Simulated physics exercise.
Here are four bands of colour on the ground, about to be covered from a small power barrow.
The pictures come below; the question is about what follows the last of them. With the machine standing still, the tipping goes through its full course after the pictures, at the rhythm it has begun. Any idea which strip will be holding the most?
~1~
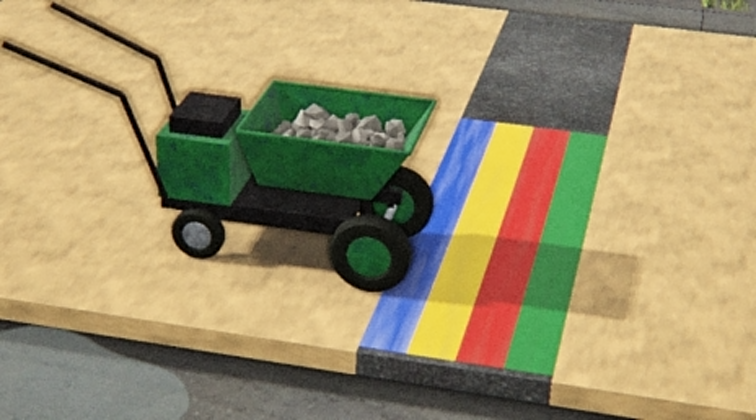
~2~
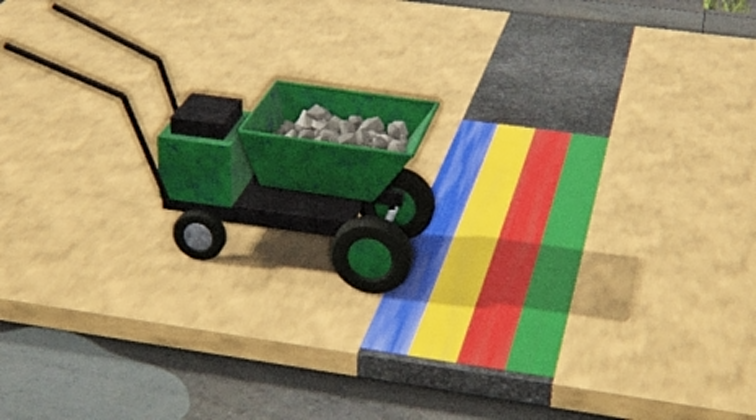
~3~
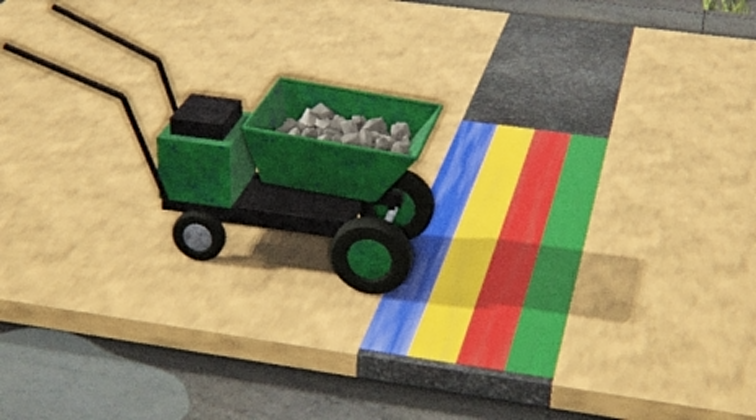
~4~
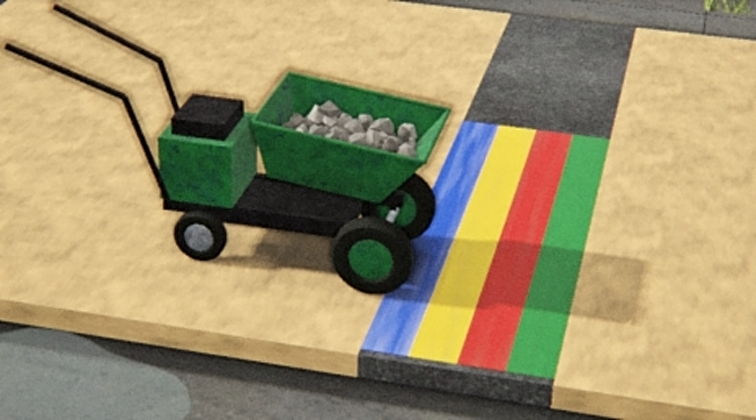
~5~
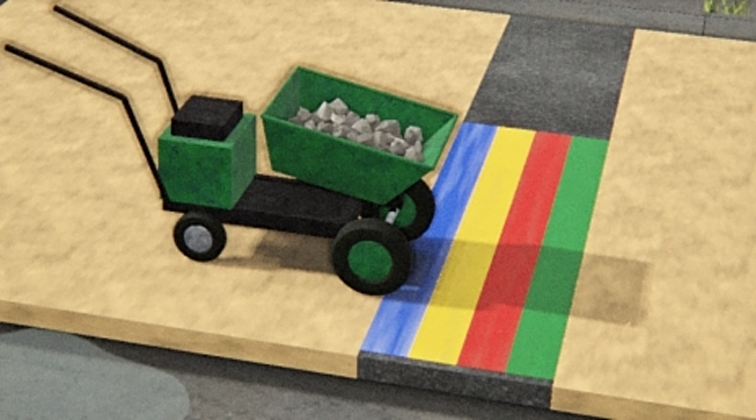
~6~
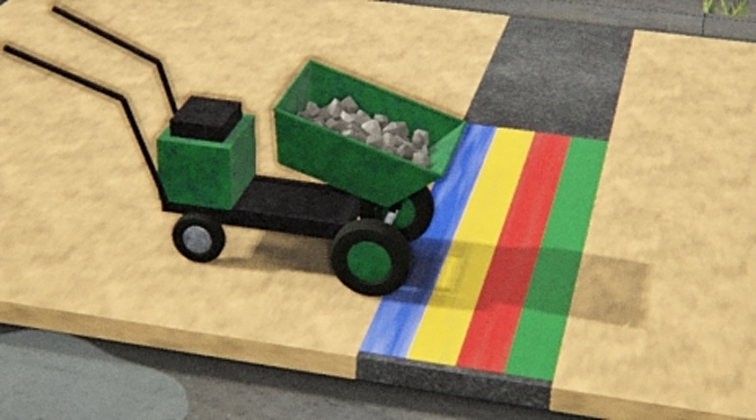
Most likely the green strip.
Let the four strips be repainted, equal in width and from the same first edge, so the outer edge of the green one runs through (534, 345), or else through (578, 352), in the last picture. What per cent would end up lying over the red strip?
10 % and 30 %, near enough.
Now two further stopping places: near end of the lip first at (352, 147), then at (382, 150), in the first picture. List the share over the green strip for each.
Around 20 % the first time and around 30 % the second.
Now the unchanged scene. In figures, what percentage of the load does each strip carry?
Approximate shares - blue strip 0, yellow strip 0, red strip 20, green strip 35.
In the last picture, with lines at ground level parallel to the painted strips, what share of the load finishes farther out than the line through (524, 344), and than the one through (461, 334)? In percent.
About 50 and 80 %.
Shortly afterwards, skip tipped steeply; the whole lot in the skip.
Next, skip tipped right over; the bulk in the skip; a little over the red strip; a little over the green strip.
Some moments later, skip tipped right over; near a quarter in the skip; near a quarter over the red strip; near a third over the green strip; near a quarter off the paint.
In the end, skip tipped right over; near a quarter in the skip; none at all over the blue strip; only a few over the yellow strip; near a quarter over the red strip; near a third over the green strip; near a quarter off the paint.
